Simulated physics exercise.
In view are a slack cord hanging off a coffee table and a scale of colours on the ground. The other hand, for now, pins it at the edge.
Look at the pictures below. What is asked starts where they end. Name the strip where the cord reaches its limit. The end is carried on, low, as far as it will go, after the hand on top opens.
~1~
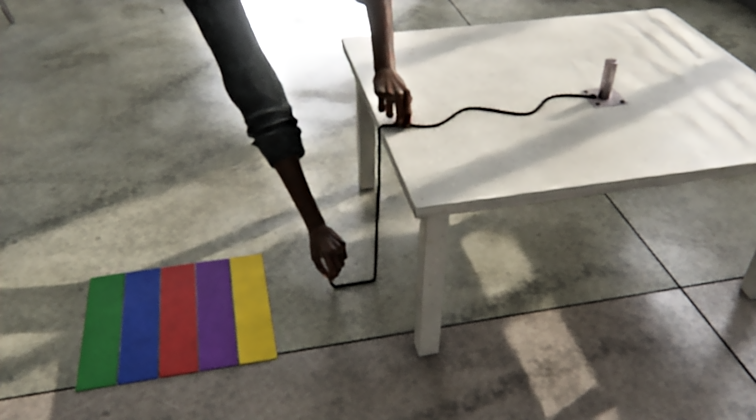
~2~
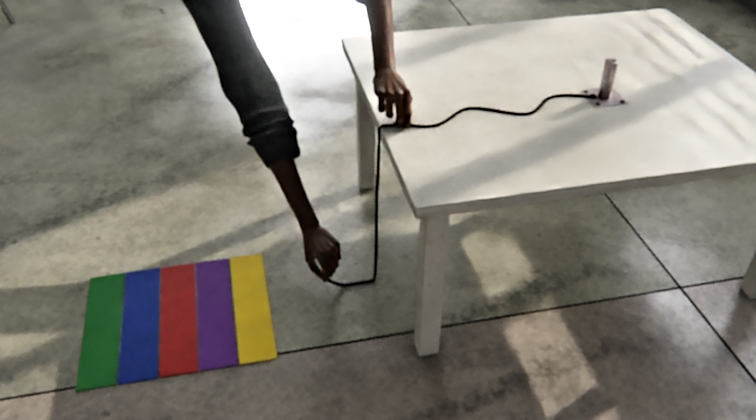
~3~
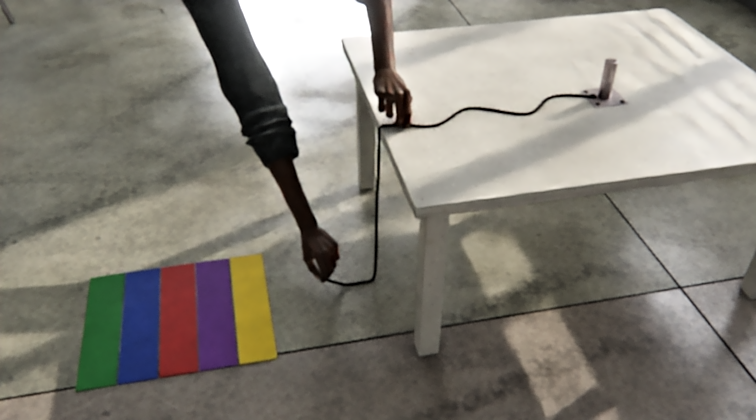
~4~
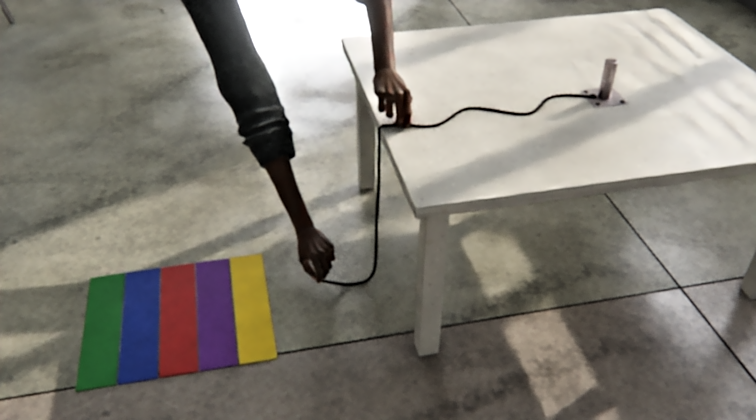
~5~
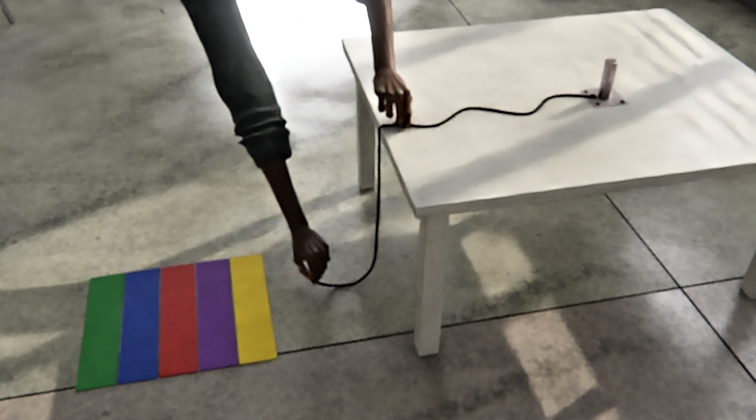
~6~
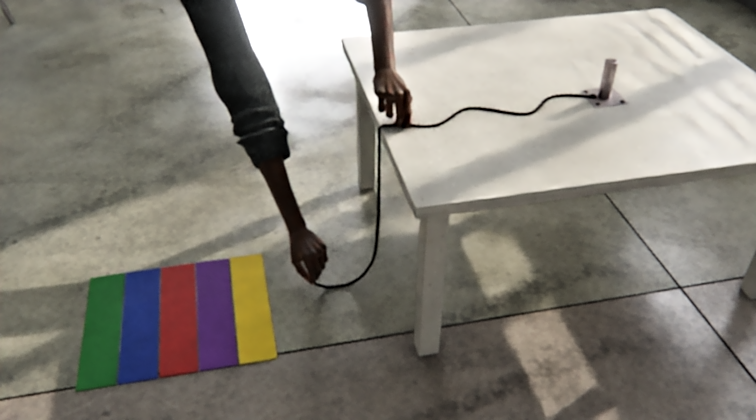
Red.
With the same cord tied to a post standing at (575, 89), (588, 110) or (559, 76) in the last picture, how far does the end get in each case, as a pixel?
Respectively (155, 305), (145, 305) and (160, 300).
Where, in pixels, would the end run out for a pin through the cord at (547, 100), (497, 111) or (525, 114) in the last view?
It ends up near (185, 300) the first time, (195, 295) the second and (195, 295) the third.
Soon after, end near (250, 289); over yellow.
Then, end near (204, 296); over purple.
At full stretch, end near (178, 299); over red. The red one.
